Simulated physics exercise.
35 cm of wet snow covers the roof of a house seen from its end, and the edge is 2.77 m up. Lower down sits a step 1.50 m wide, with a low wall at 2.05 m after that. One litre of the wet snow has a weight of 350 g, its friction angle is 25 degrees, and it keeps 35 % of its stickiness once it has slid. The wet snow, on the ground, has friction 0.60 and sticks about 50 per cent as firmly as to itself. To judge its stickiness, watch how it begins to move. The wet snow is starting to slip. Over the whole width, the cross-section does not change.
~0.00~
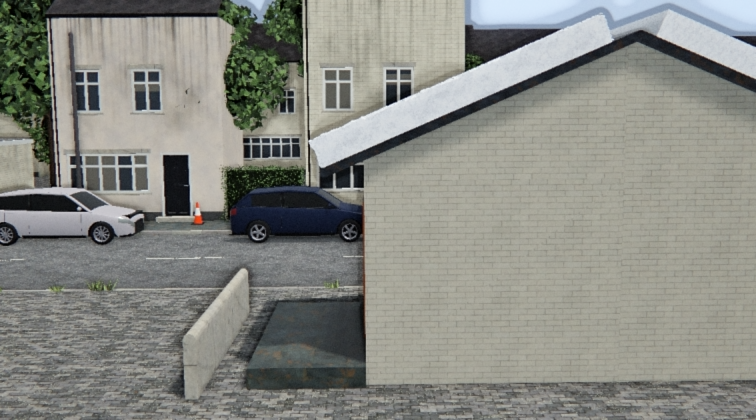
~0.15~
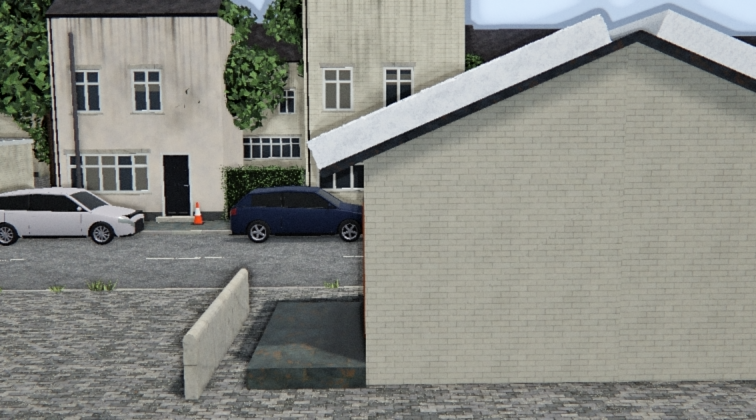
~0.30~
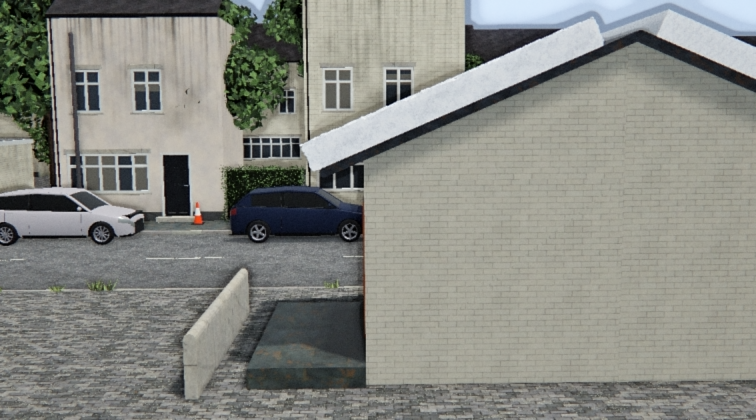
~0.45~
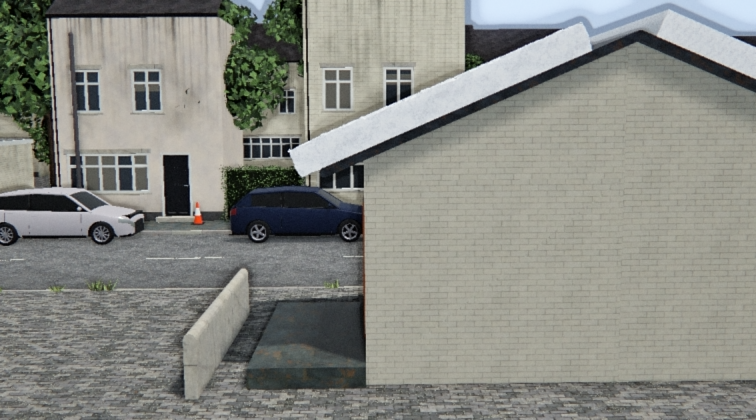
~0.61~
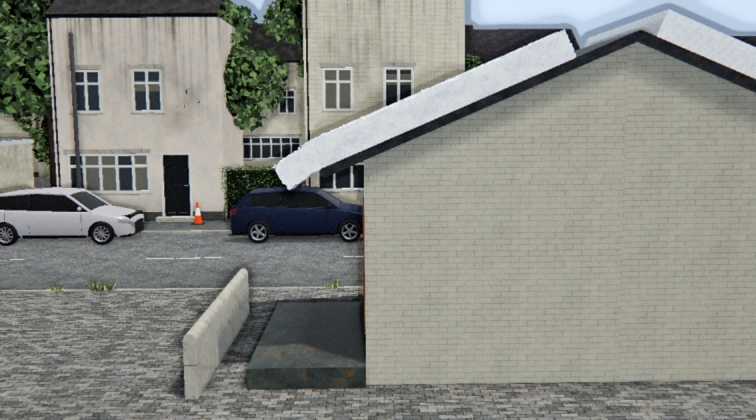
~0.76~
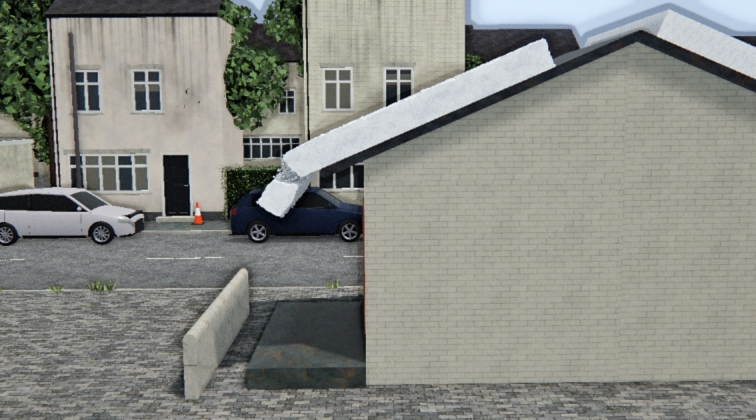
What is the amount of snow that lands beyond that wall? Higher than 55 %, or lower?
Higher.
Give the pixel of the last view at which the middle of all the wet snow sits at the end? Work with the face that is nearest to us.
(99, 376).
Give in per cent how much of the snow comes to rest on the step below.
Roughly 4 percent, I reckon.
After 1.16 s, 75 % is still on the roof and 0 % is past the low wall.
After 1.64 s, 28 % is still on the roof and 16 % is past the low wall.
After 2.12 s, none is still on the roof and 70 % is past the low wall.
After 2.60 s, none is still on the roof and 70 % is past the low wall.
After 3.50 s, at the end, none is still on the roof and 70 % is past the low wall.
